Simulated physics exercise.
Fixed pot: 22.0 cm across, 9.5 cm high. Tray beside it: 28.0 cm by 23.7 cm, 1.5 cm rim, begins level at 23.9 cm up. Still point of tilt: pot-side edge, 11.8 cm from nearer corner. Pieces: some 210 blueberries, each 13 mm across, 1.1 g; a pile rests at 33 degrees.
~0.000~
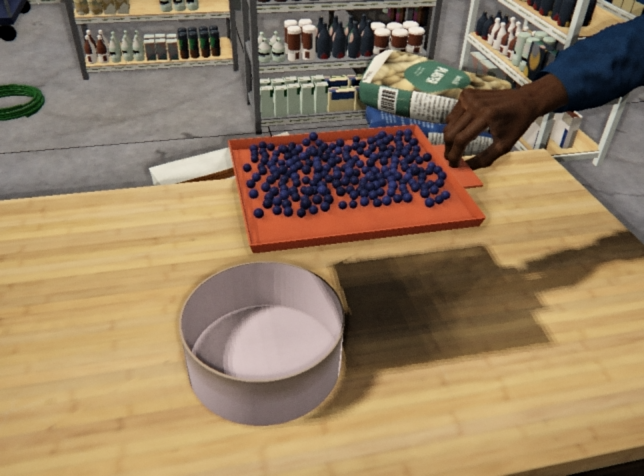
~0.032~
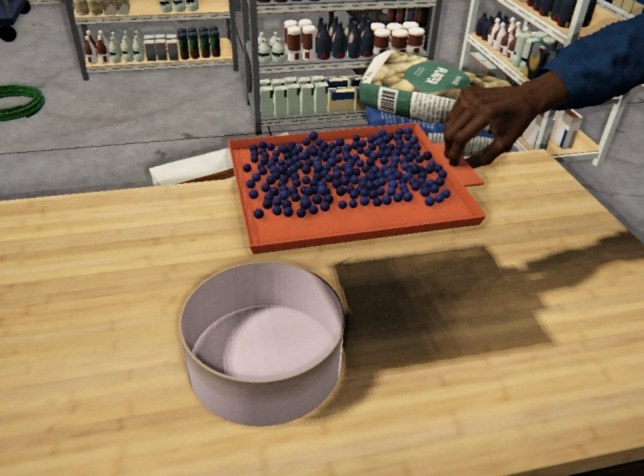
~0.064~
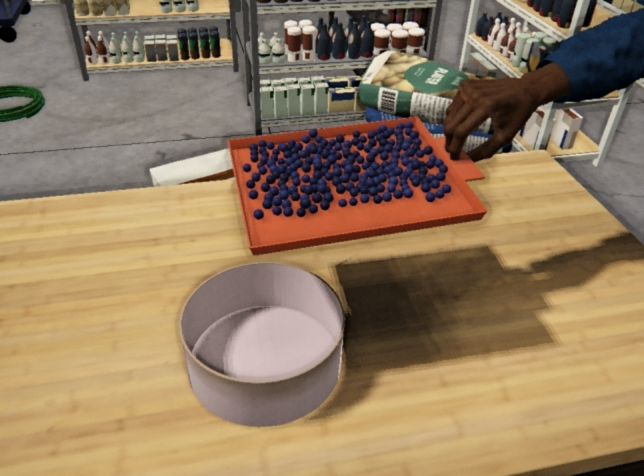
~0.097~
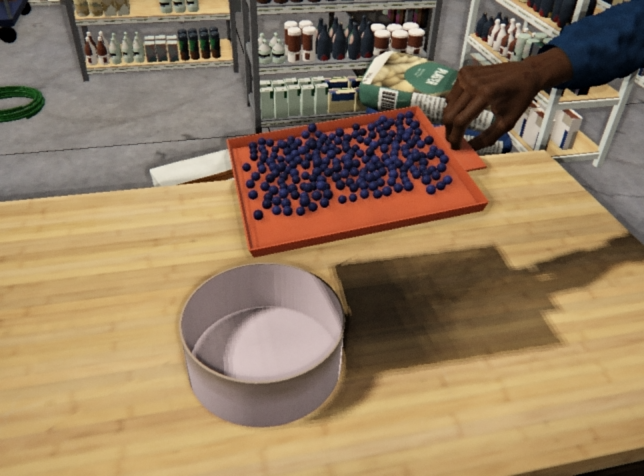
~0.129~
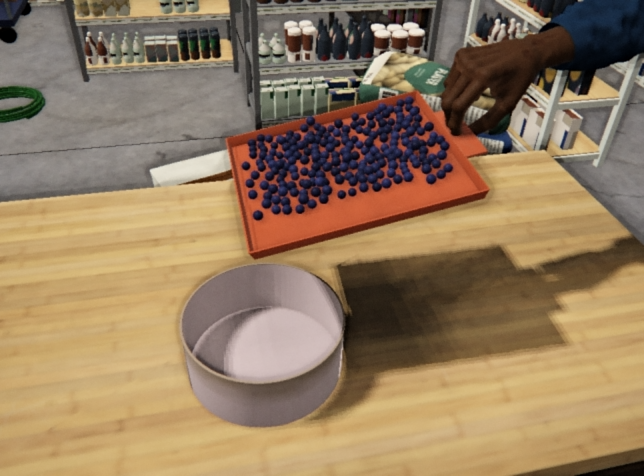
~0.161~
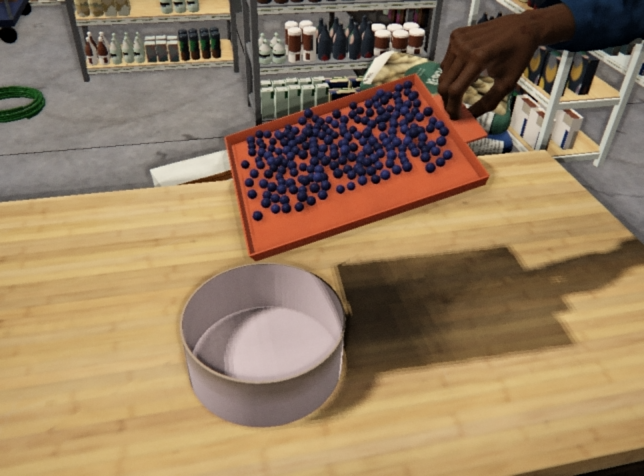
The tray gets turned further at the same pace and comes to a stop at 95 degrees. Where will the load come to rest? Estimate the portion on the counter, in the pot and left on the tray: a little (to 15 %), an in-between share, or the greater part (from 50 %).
Counter: An in-between share; pot: The greater part; left on the tray: A little.
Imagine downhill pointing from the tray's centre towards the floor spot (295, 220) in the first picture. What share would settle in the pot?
Something like 100 in a hundred.
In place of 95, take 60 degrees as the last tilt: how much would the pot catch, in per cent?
Near 25 %, then.
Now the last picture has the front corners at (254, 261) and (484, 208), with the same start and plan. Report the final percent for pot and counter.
Pot 90, counter 10.
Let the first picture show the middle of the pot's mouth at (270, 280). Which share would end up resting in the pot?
I'd expect near 35 per cent.
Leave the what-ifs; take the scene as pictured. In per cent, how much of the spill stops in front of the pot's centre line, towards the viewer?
Roughly 50 percent of the spill.
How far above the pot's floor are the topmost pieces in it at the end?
My guess is around 3.0 centimetres.
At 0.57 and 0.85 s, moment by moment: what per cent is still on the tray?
Estimates: 95; 0.
Then, at 0.40 s, tilt 56 degrees; the tray holds 100 %, the pot 0 %.
Then, at 0.57 s, tilt 84 degrees; the tray holds 95 %, the pot 0 %.
Then, at 0.85 s, tilt 95 degrees; the tray holds 0 %, the pot 50 %.
At rest (1.6 s), counter 40 %, pot 60 %, tray 0 %.
